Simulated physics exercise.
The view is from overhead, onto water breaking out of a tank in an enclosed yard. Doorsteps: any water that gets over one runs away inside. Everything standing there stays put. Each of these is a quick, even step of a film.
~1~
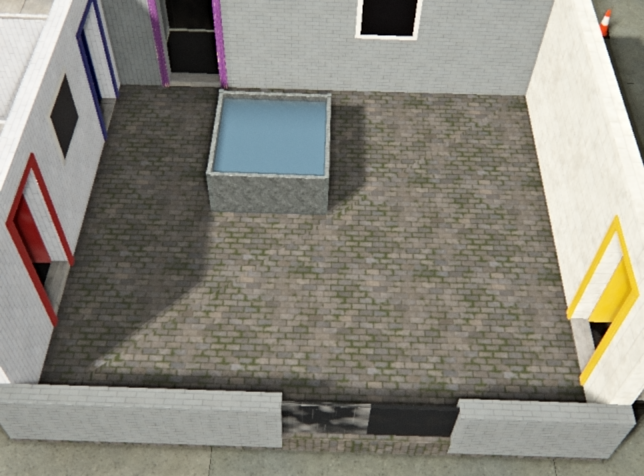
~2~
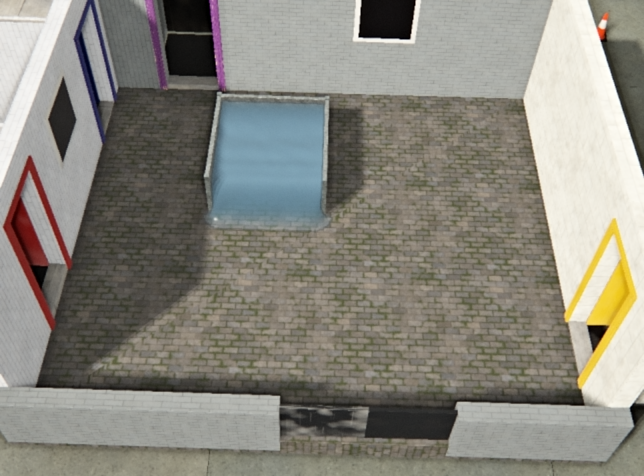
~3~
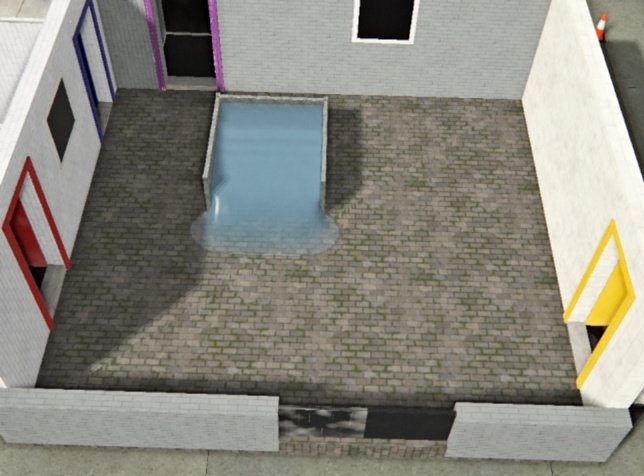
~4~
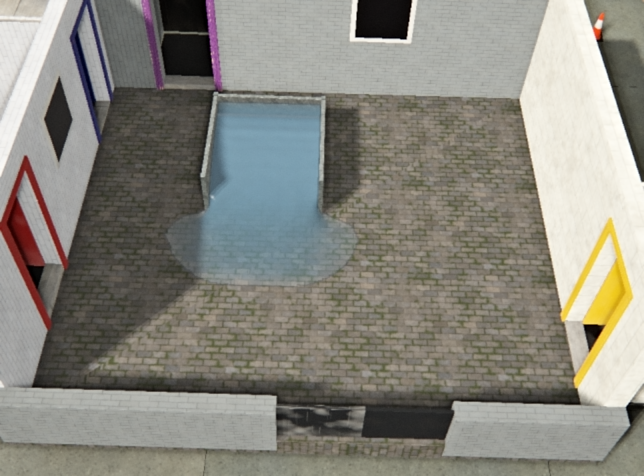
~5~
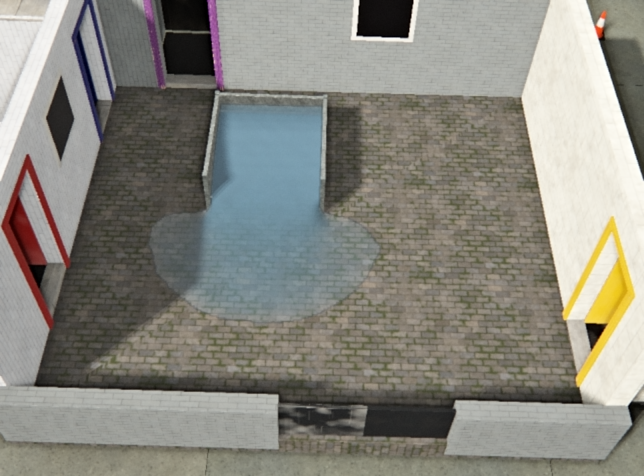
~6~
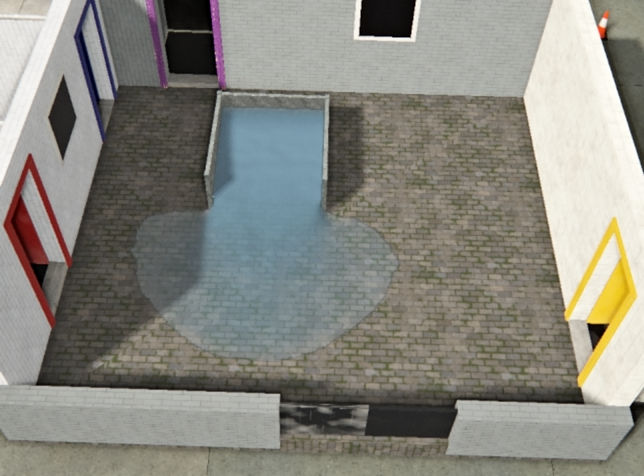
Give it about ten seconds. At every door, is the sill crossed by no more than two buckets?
The red door: Yes, it stays at two or less. The yellow door: No, more than that crosses. The purple door: Yes, it stays at two or less. The blue door: No, more than that crosses.
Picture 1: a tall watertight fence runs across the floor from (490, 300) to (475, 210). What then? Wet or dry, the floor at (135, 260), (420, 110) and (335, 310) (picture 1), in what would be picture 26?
Results in order: Swamped / bone-dry / swamped.
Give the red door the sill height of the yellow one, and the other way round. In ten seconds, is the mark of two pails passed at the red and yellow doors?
Here's how I see it: The red door gets past it, the yellow door does not reach it.
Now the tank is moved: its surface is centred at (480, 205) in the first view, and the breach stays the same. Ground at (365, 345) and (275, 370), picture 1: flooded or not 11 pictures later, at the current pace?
In that order: Submerged and submerged.
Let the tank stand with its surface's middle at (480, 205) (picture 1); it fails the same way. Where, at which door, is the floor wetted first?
Result: The one in yellow.
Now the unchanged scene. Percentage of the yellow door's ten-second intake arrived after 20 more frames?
I make it 5 per cent.
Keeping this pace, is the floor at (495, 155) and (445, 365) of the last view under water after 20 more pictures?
Not wet, soaked.
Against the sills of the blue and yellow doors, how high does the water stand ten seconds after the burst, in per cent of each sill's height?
In turn 260 and 100 per cent.
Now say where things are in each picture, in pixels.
Still water in the water tank at (272, 137), in the first frame.
The front is at (324, 224), out from the gap at (267, 203), in the second frame.
Water pours out at (266, 204) and has run to (331, 241), in the third frame.
The front is at (177, 252), out from the gap at (264, 205), in the fourth frame.
The front is at (303, 313), out from the gap at (265, 204), in the fifth frame.
Water pours out at (267, 204) and has run to (285, 354), in the sixth frame.
A moment on, water covers 35 % of the floor; the red door not reached, the yellow door not reached, the purple door not reached, the blue door not reached.
Next, water covers 40 % of the floor; the red door wet at the sill, nothing in, the yellow door not reached, the purple door not reached, the blue door not reached.
Then, water covers 45 % of the floor; the red door wet at the sill, nothing in, the yellow door under two buckets in, the purple door not reached, the blue door not reached.
Later, water covers 75 % of the floor; the red door under two buckets in, the yellow door over two buckets in, the purple door wet at the sill, nothing in, the blue door wet at the sill, nothing in.
In the end, water covers 100 % of the floor; the red door under two buckets in, the yellow door far over two buckets in, the purple door under two buckets in, the blue door over two buckets in.
